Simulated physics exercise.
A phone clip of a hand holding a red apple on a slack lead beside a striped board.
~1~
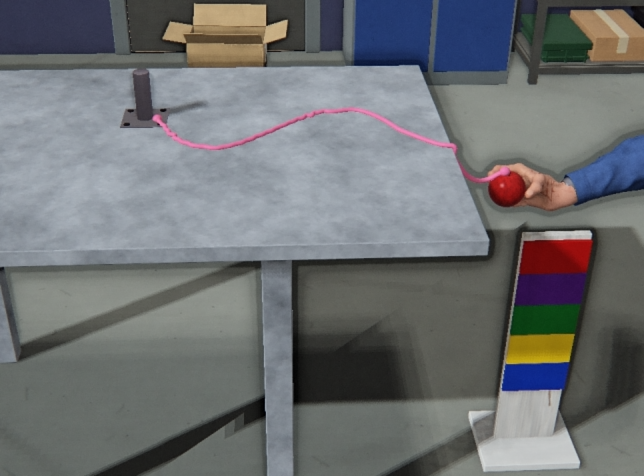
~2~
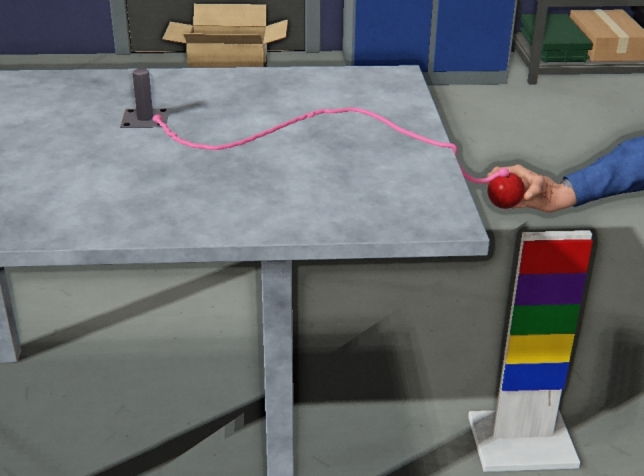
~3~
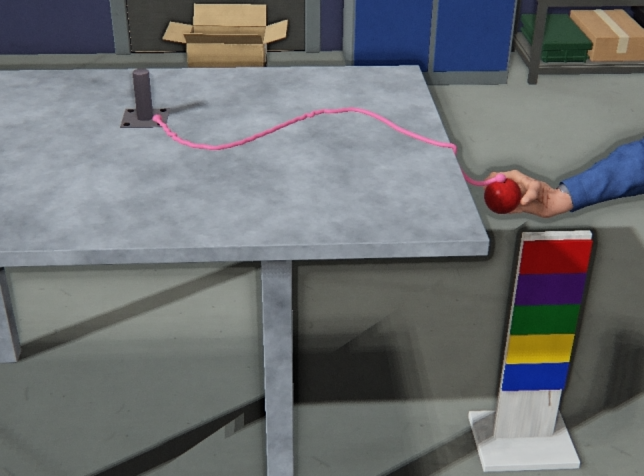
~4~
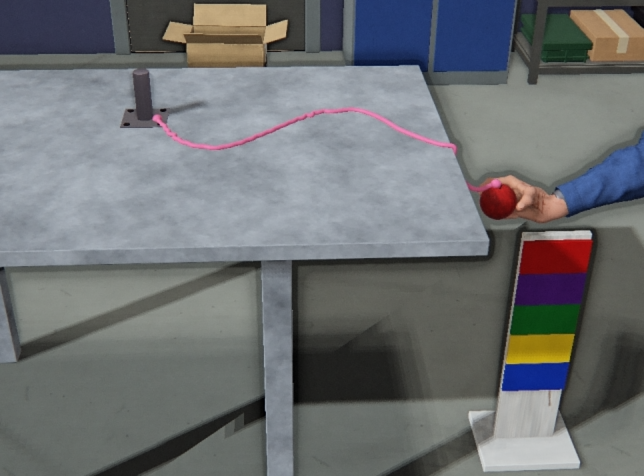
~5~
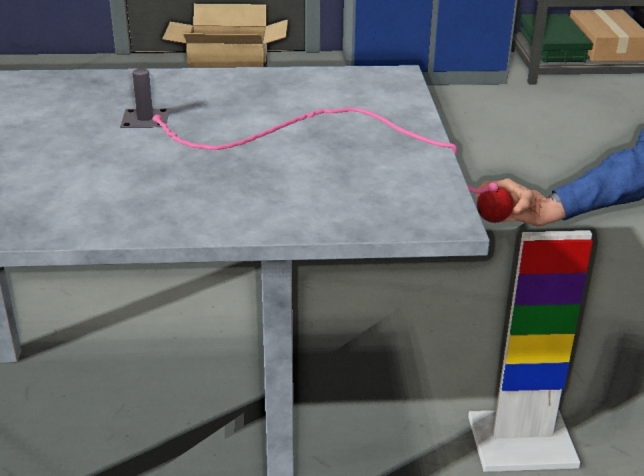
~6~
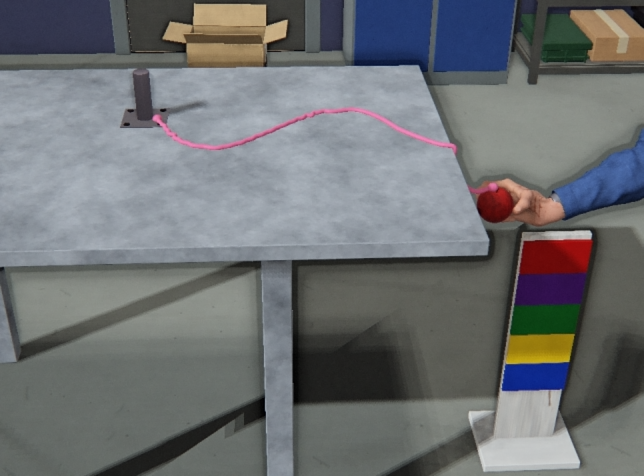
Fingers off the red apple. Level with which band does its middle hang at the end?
The green one.
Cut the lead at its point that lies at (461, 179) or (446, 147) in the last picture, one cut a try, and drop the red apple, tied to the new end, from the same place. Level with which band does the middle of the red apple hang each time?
Try by try: Purple; red.
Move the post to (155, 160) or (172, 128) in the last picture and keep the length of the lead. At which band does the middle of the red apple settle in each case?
Taking them in turn: Yellow; yellow.
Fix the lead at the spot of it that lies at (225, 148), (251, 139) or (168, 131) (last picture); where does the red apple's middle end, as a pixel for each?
The places are (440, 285), (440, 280) and (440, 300).
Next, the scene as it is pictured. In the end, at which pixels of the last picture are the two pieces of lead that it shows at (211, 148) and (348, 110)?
They go to (254, 125) and to (426, 137).
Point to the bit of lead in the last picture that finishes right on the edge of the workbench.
The one at (370, 114).
Soon after, apple near (459, 309); level with green.
After that, apple near (420, 305); level with green.
In the end, apple near (435, 314); level with green. The lead holds its middle at green.
